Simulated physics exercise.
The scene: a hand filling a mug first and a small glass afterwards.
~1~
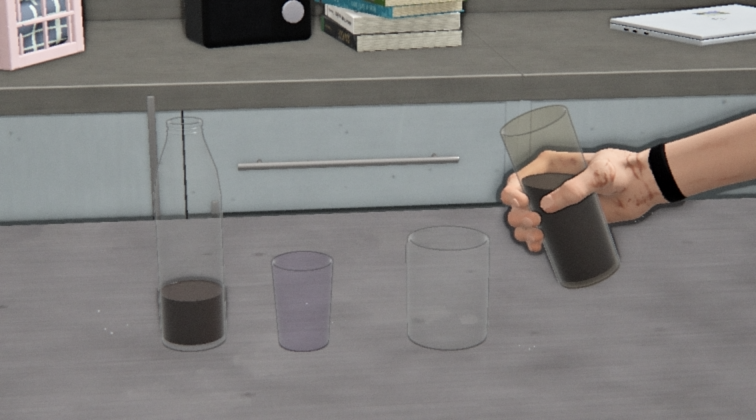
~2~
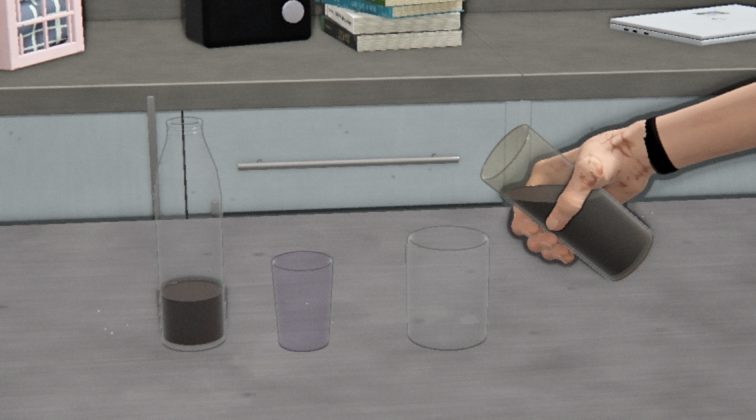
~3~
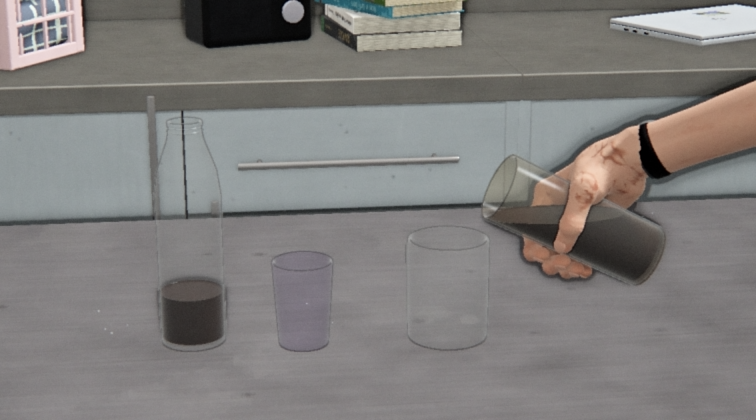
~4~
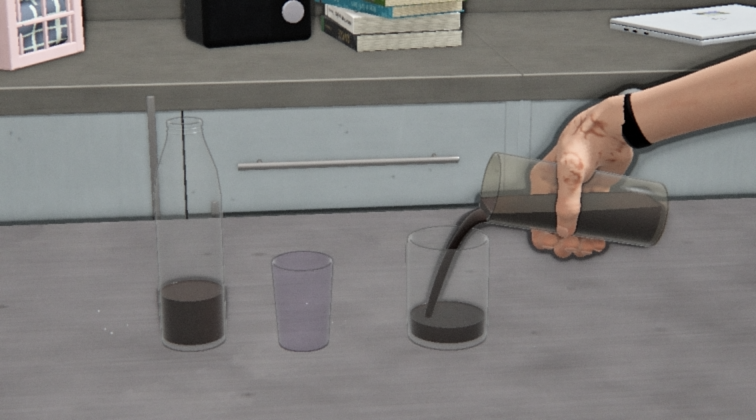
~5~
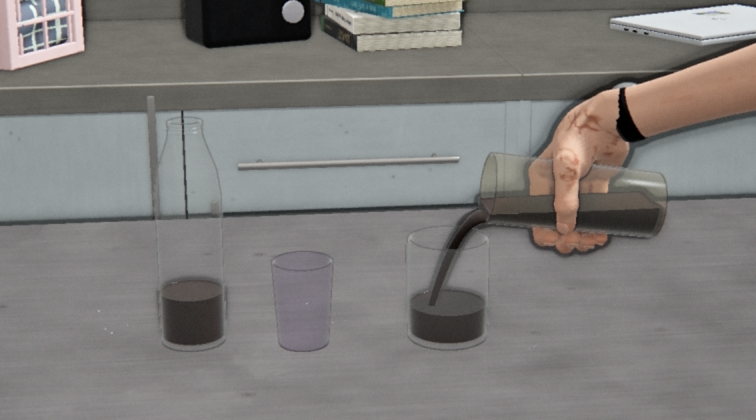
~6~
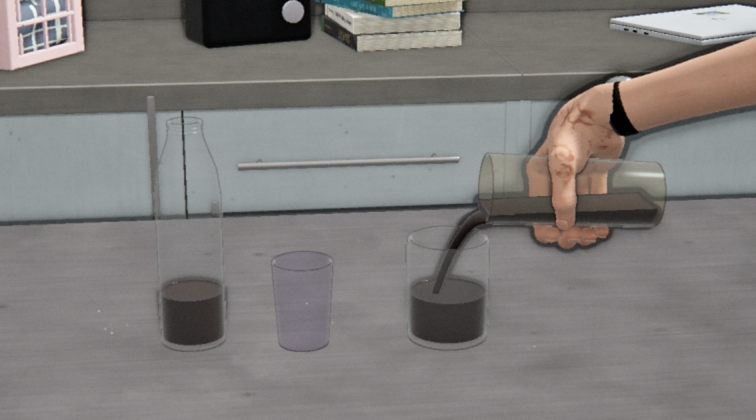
A hand tilting a tall glass of dark liquid and pouring it leftward into a clear glass beside a small glass and bottle.
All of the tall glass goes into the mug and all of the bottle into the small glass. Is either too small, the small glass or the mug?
Left, the small glass takes it all; right, the mug takes it all.
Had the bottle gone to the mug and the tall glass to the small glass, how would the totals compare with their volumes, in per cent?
About 30 and 180 per cent.
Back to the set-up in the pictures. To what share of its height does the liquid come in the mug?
Near 70 in a hundred.
Soon after, the mug is about half full.
Later, the mug is about two thirds full.
In the end, the small glass is about three quarters full; the mug is about two thirds full.
